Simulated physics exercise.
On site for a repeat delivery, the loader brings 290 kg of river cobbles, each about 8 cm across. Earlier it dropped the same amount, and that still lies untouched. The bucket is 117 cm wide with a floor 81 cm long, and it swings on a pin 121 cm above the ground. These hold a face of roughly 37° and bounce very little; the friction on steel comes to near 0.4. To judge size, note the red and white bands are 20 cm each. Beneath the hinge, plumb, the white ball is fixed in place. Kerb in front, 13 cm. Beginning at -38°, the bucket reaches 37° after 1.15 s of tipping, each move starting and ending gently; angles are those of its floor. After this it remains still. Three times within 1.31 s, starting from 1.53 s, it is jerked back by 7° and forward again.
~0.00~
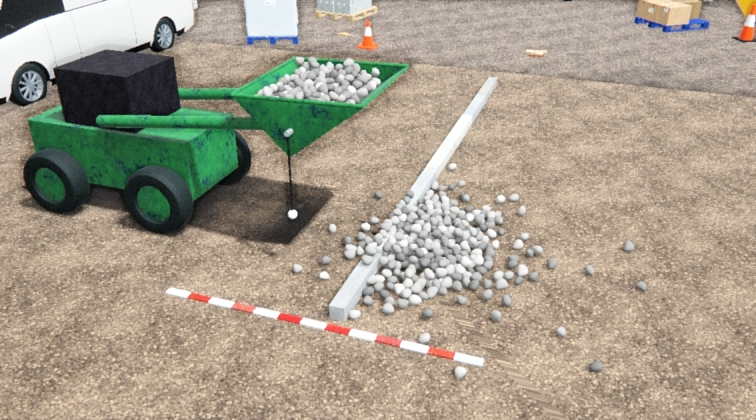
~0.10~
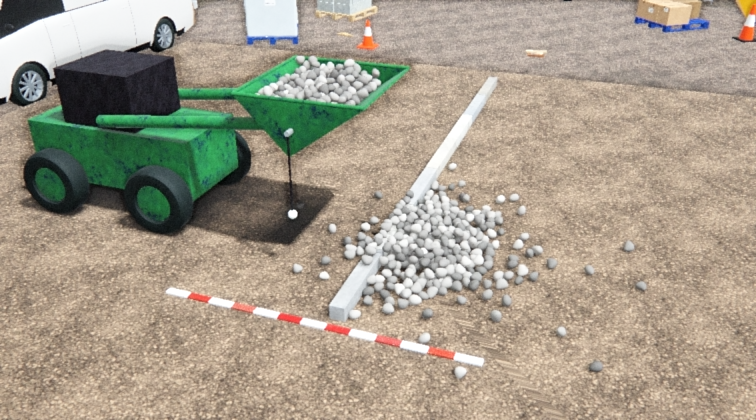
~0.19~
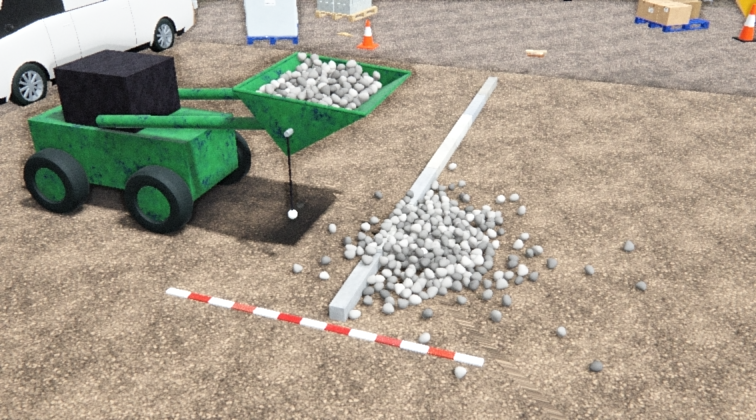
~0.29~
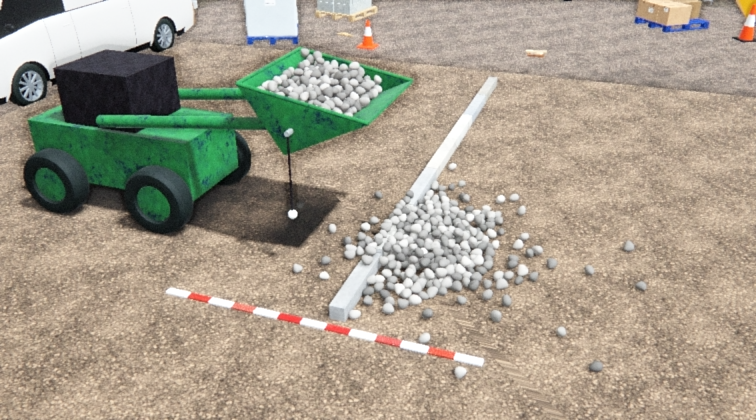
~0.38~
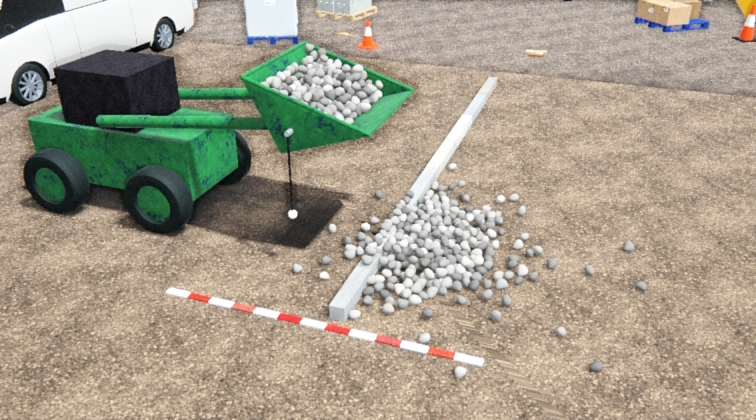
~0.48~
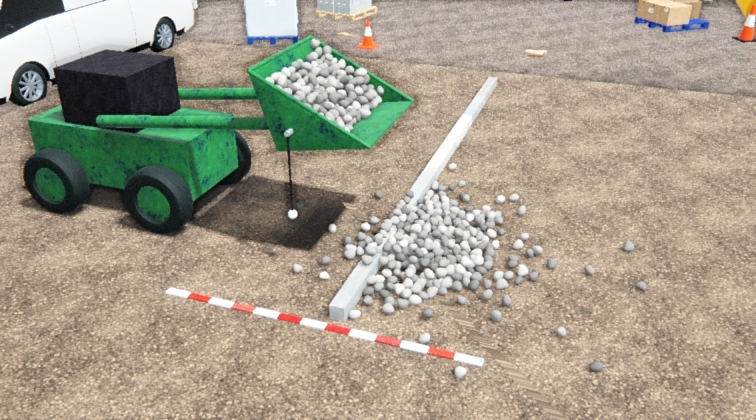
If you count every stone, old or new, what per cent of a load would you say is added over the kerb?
I would say about 84 per cent.
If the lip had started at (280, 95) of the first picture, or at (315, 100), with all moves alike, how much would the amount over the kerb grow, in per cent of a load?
First some 0, then 20 per cent.
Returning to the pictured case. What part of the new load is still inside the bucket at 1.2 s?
About 60 percent.
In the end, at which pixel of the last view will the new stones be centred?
I'd point to about (424, 232).
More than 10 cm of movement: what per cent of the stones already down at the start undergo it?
I'd put it at about 10 per cent.
After 0.9 s the floor is at 25°; in per cent of one load, 100 in the bucket, 10 on this side of the kerb, 90 over the kerb; the foremost stones are at (580, 283).
After 1.2 s the floor is at 37°; in per cent of one load, 61 in the bucket, 38 on this side of the kerb, 101 over the kerb; the foremost stones are at (580, 283).
After 3.3 s the floor is at 37°; in per cent of one load, 0 in the bucket, 26 on this side of the kerb, 174 over the kerb; the foremost stones are at (580, 289).
After 5.9 s the floor is at 37°; in per cent of one load, 0 in the bucket, 26 on this side of the kerb, 174 over the kerb; the foremost stones are at (580, 289). Net gain over the kerb, 84.
